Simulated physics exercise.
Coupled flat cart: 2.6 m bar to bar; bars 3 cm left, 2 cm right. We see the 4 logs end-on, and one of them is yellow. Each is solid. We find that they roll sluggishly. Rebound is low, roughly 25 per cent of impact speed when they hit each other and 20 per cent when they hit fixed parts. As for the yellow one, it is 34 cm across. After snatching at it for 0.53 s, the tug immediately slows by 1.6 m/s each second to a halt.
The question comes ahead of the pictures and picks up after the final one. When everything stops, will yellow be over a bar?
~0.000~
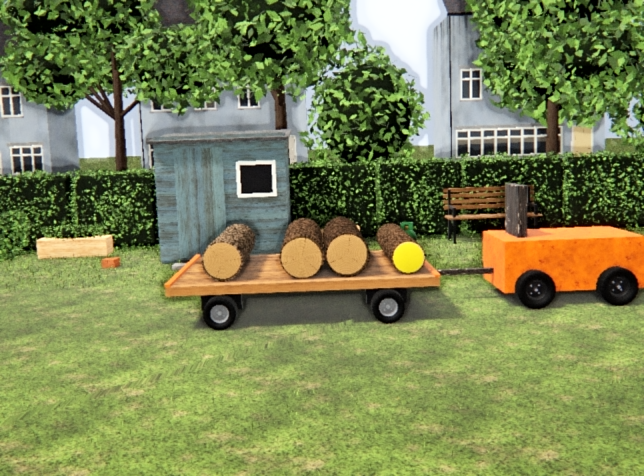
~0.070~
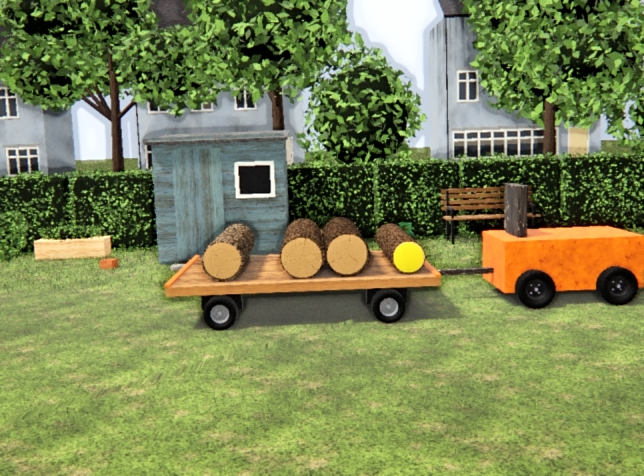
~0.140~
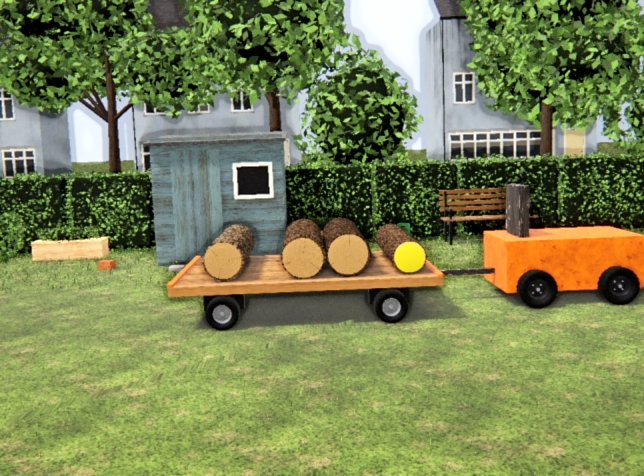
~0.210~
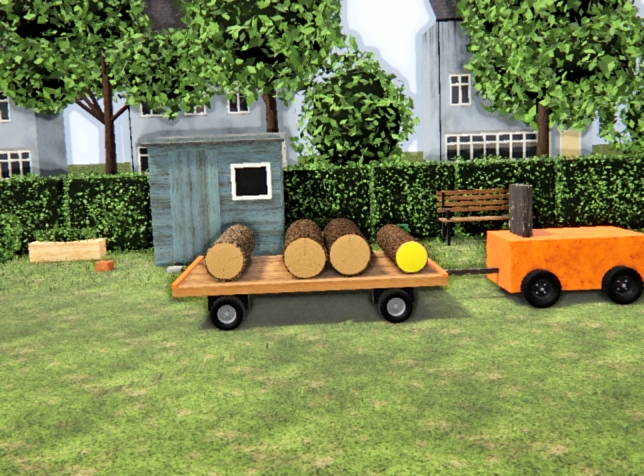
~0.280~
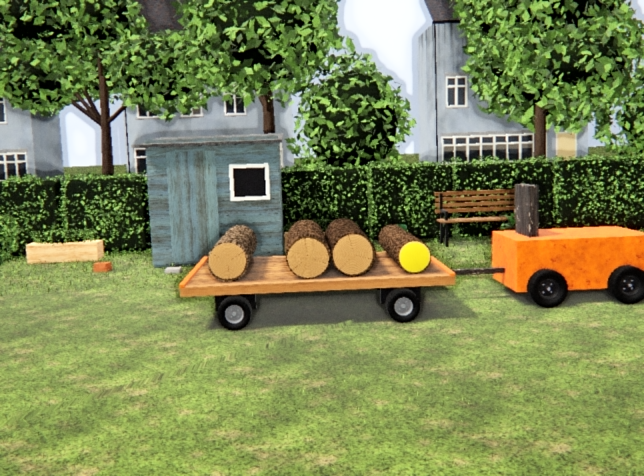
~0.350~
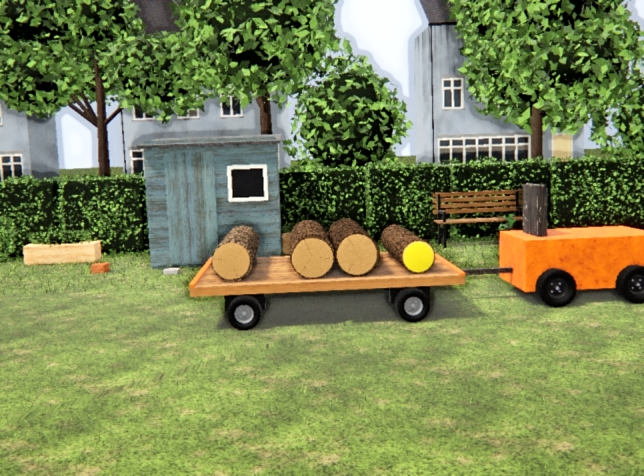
My guess is it never leaves the cart.
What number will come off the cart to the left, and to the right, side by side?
Count by side - left 1, right 0.
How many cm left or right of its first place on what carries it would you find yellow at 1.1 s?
Yellow has moved 100 to the left.
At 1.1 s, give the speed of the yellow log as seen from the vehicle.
Its speed is roughly 0.7 m/s.
By 1.1 s, yellow is on the deck, 120 cm from the right bar, rolling left along the cart; 1 over a bar so far.
By 2.0 s, yellow is on the deck, 125 cm from the left bar, rolling right along the cart; 1 over a bar so far.
Finally (3.1 s), yellow is on the deck, 105 cm from the right bar; 1 over a bar so far.
